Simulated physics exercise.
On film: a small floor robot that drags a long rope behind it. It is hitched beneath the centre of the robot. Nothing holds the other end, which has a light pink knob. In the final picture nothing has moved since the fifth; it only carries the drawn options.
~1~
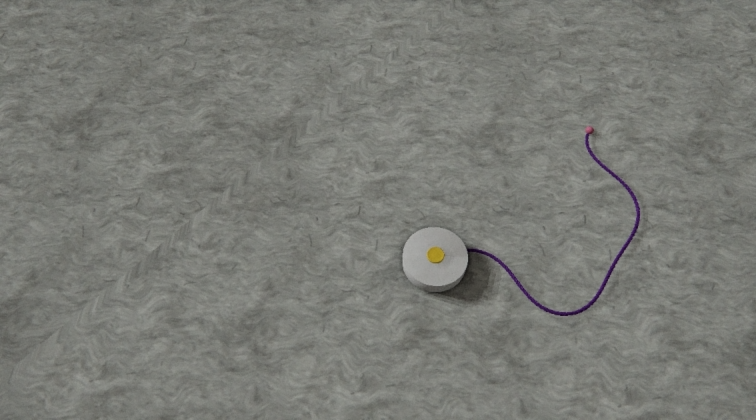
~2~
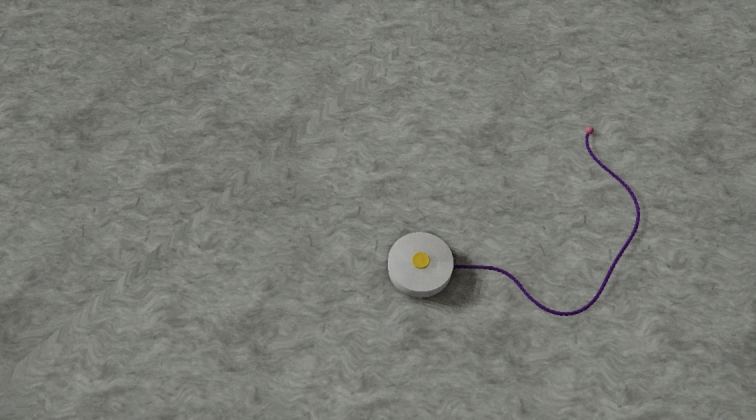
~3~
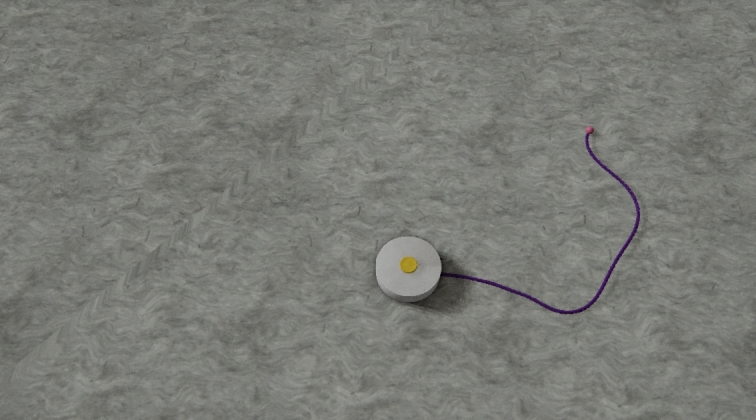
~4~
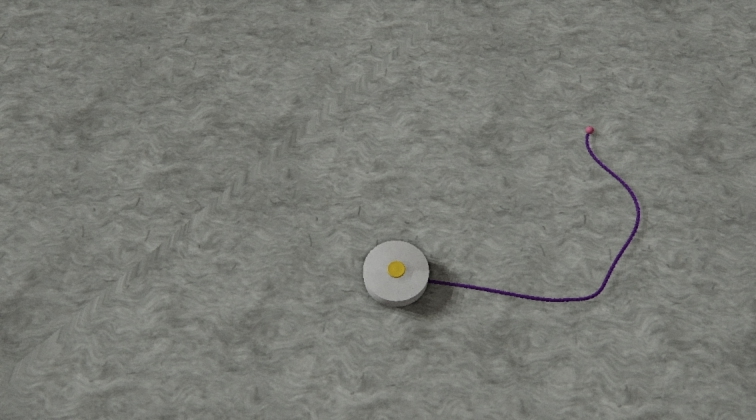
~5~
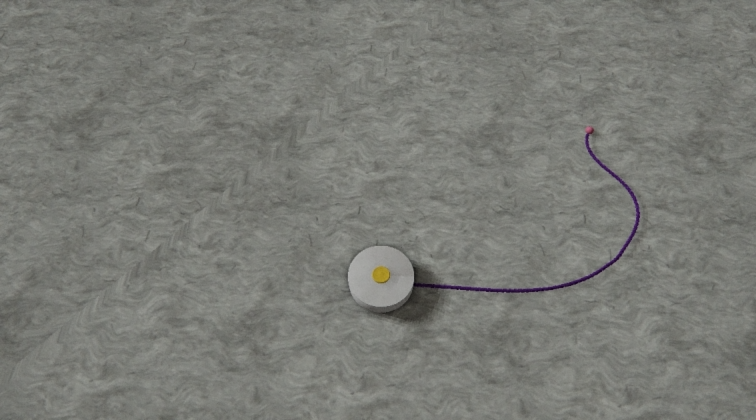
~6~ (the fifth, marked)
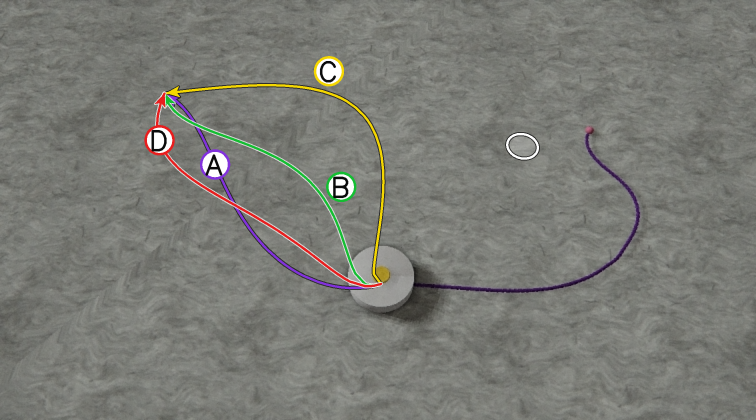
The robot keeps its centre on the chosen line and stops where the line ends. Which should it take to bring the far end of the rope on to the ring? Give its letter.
It should follow C.
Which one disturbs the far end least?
C.
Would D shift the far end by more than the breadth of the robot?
Yes.
On the marked copy, A from (381, 284) via (236, 208) to (166, 94); B from (381, 284) via (287, 163) to (164, 93); C from (381, 284) via (356, 108) to (167, 93); D from (381, 284) via (231, 203) to (164, 93); the ring at (523, 146).
Taking C. A third of the way, robot (379, 140), middle of the rope (549, 242), free end (590, 130).
Two thirds of the way, robot (271, 79), middle of the rope (440, 145), free end (590, 130).
When it is over, robot (161, 87), middle of the rope (342, 116), free end (523, 144); the free end is on the ring.
As for the rest, A leaves the free end at (511, 191); B leaves the free end at (517, 168); D leaves the free end at (502, 189).
